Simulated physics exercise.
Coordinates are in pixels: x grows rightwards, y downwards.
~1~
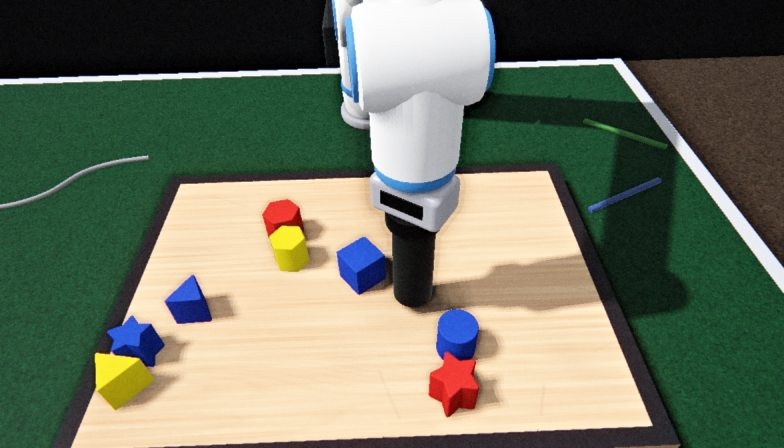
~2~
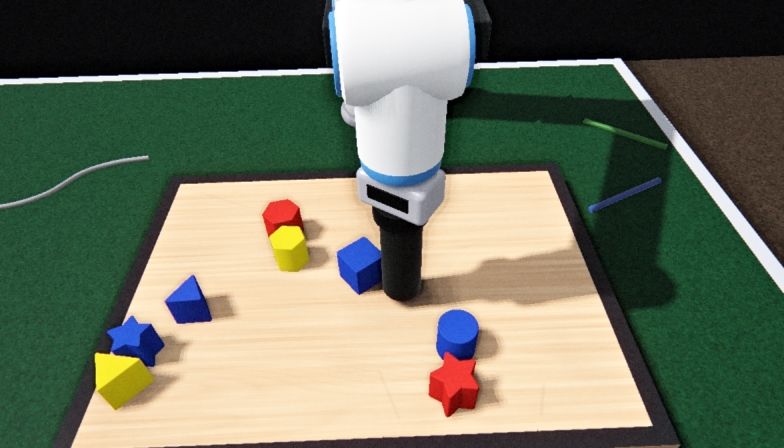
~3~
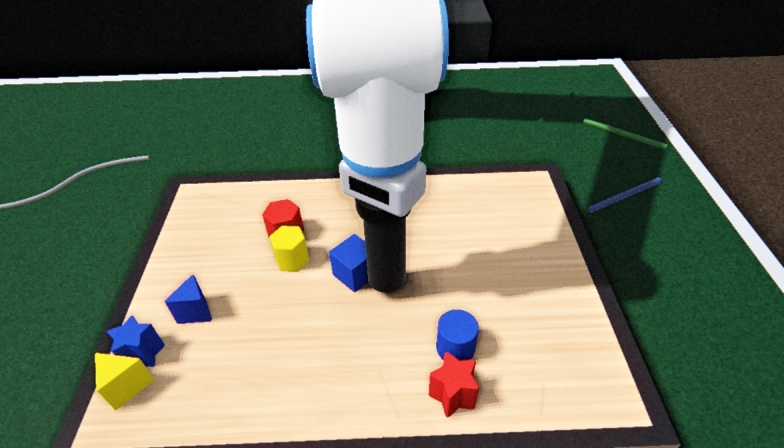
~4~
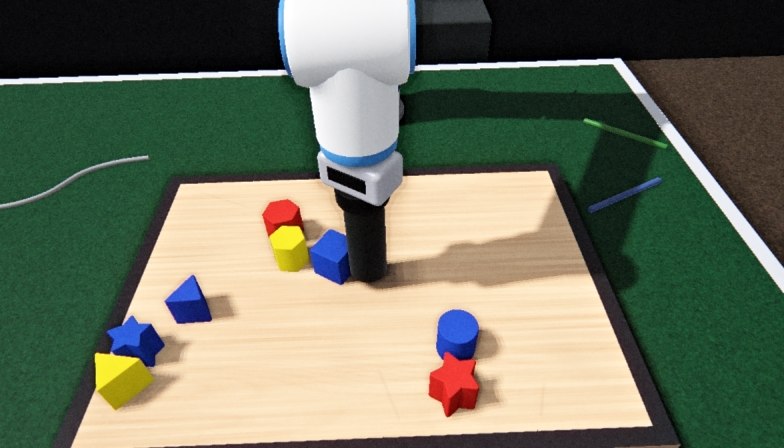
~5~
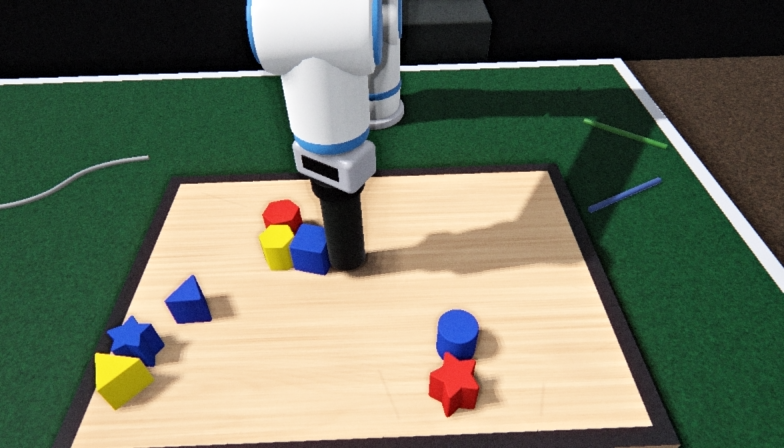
A white robot arm with blue trim and a black rod reaches over a pale wooden board on green flooring, seen from above by a still camera. A blue cube sits beside the rod, red and yellow hexagons behind left, blue and yellow pieces at left, a blue cylinder and red star front right. The rod moves left and slightly back, pushing the cube against the yellow hexagon, which shifts slightly left.
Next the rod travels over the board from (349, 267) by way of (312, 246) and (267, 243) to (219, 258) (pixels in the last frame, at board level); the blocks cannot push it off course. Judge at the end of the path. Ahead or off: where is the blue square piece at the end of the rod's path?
That block remains ahead.
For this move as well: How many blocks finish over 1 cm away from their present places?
My guess is at least three.
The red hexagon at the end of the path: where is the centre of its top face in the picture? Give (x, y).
Around pixel (258, 197).
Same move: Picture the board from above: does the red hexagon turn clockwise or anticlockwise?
It rotates clockwise.
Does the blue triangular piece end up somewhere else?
No, that is not how it ends up.
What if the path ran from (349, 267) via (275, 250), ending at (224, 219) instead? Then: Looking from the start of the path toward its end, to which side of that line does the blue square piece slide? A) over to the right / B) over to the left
The correct letter is B.
What follows on the original path. One third of the way, rod (309, 236); yellow hexagon (237, 236); red hexagon (277, 205); blue square piece (271, 231), turned 35° anticlockwise.
Two thirds of the way, rod (263, 233); yellow hexagon (194, 251), turned 15° anticlockwise; red hexagon (258, 197), turned 60° clockwise; blue square piece (226, 235), turned 60° anticlockwise.
At the end, rod (216, 248); blue triangular piece still; yellow hexagon (142, 272), turned 25° anticlockwise; red hexagon (258, 197), turned 60° clockwise; blue square piece (175, 253), turned 65° anticlockwise.
